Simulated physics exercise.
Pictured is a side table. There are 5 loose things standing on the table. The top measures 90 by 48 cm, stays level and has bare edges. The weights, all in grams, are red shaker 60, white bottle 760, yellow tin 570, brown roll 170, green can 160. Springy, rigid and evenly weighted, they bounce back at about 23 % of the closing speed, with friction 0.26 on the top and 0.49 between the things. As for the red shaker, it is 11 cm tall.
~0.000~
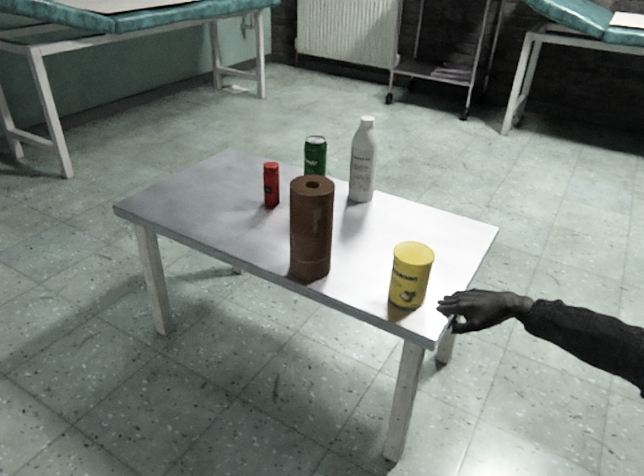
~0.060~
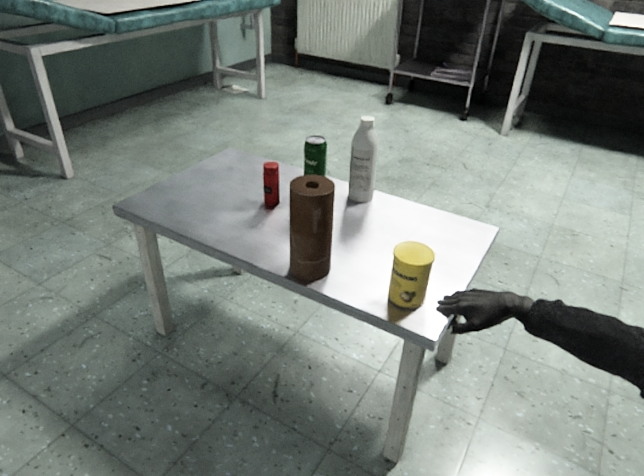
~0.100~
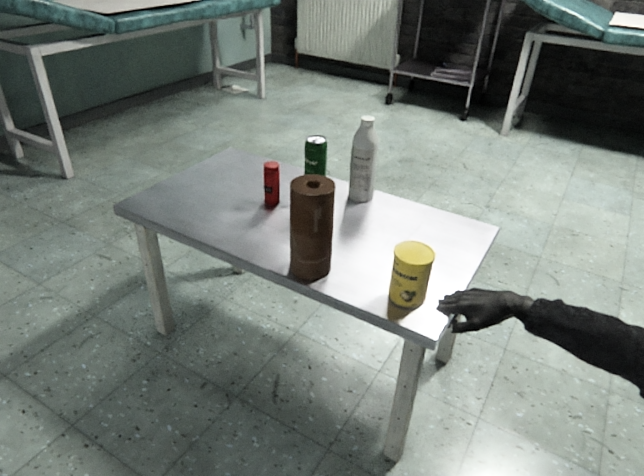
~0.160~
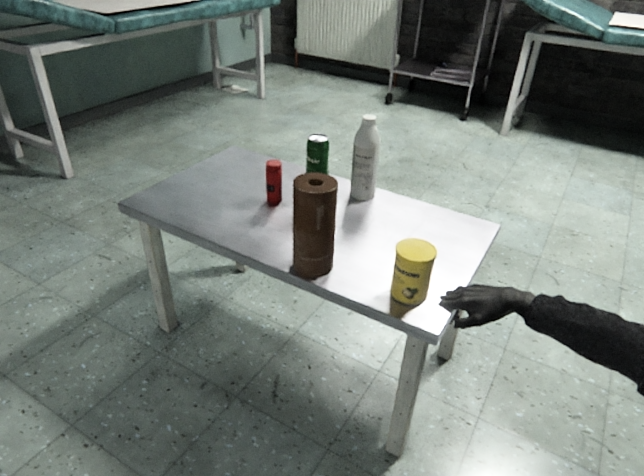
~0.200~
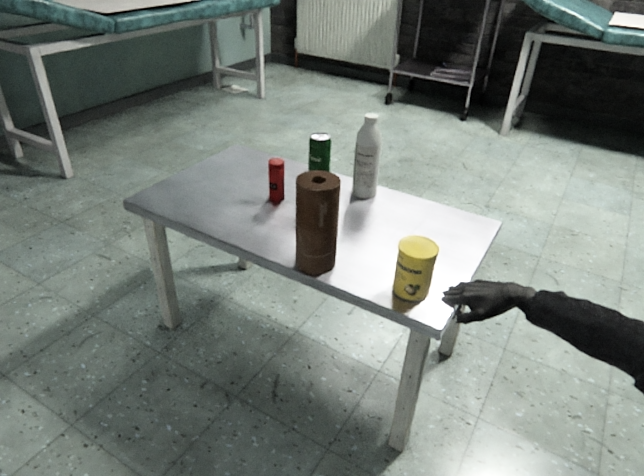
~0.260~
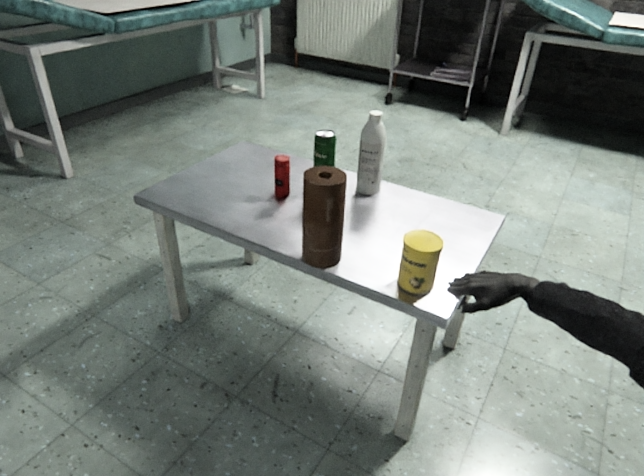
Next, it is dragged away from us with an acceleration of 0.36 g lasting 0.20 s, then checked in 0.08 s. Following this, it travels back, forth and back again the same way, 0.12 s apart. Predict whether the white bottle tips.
It is left felled.
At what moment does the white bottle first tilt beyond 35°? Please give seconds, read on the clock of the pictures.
Roughly at the 1.1 s mark.
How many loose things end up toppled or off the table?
In total, 1.
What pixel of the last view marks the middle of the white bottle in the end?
It comes to rest near (364, 183).
Around 0.56 s, table 8 cm from its start; white bottle shifted 3 cm near (381, 146); green can shifted 3 cm; red shaker shifted 3 cm.
Around 1.06 s, table 7 cm from its start; white bottle at 31° to upright near (373, 152).
Around 1.46 s, table 3 cm from its start; white bottle on its side near (371, 177); green can shifted 7 cm; red shaker shifted 6 cm.
Finally (2.2 s), on their side or leaning hard on the table, white bottle; the other 4 still in place (within 5 cm). Final places as that camera would see them, white bottle near (364, 183).
